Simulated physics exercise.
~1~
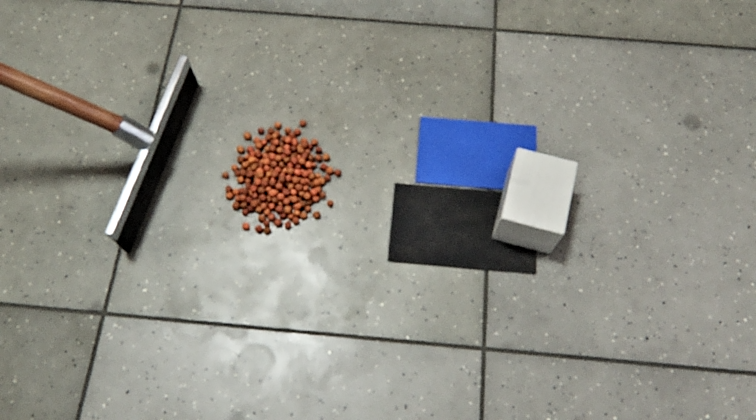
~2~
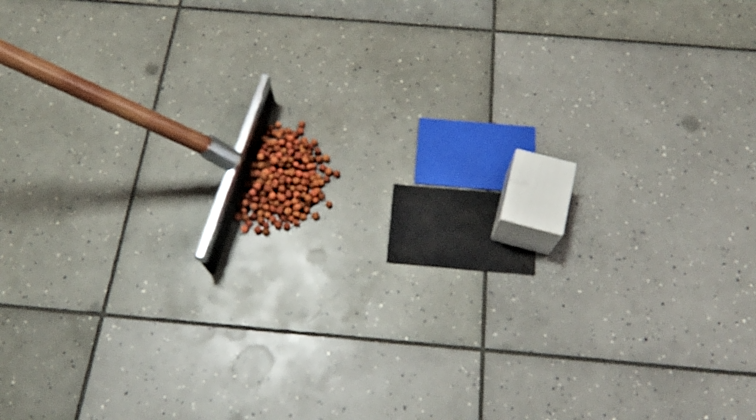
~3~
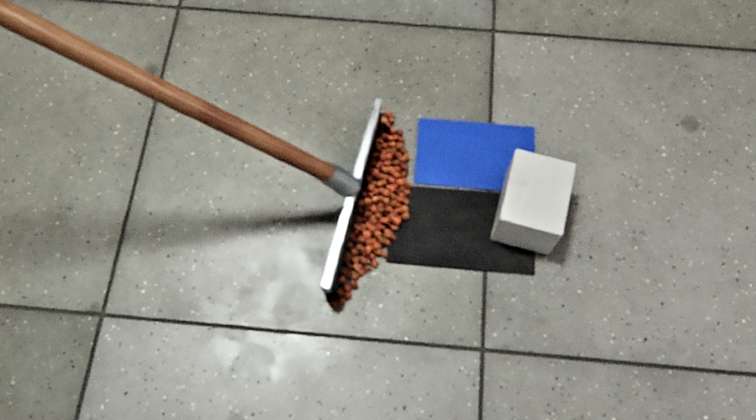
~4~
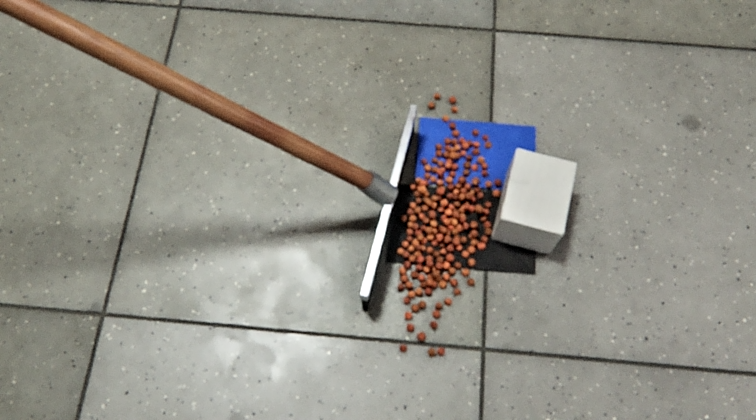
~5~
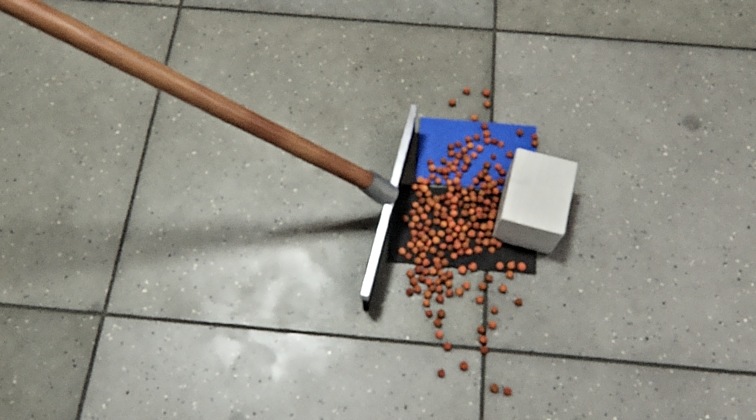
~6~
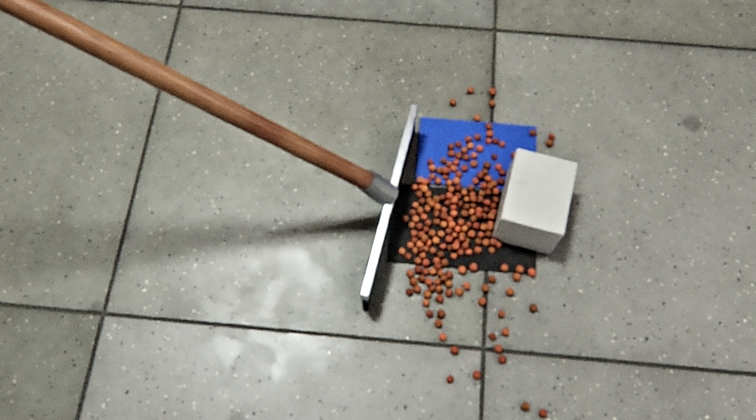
The video shows a squeegee pushing a pile of small reddish-brown pellets rightward across a tiled floor toward blue and black mats and a pale block. The blade stops at the mats' edge, and the pellets spread out, most resting on the black mat, others on the blue mat and floor.
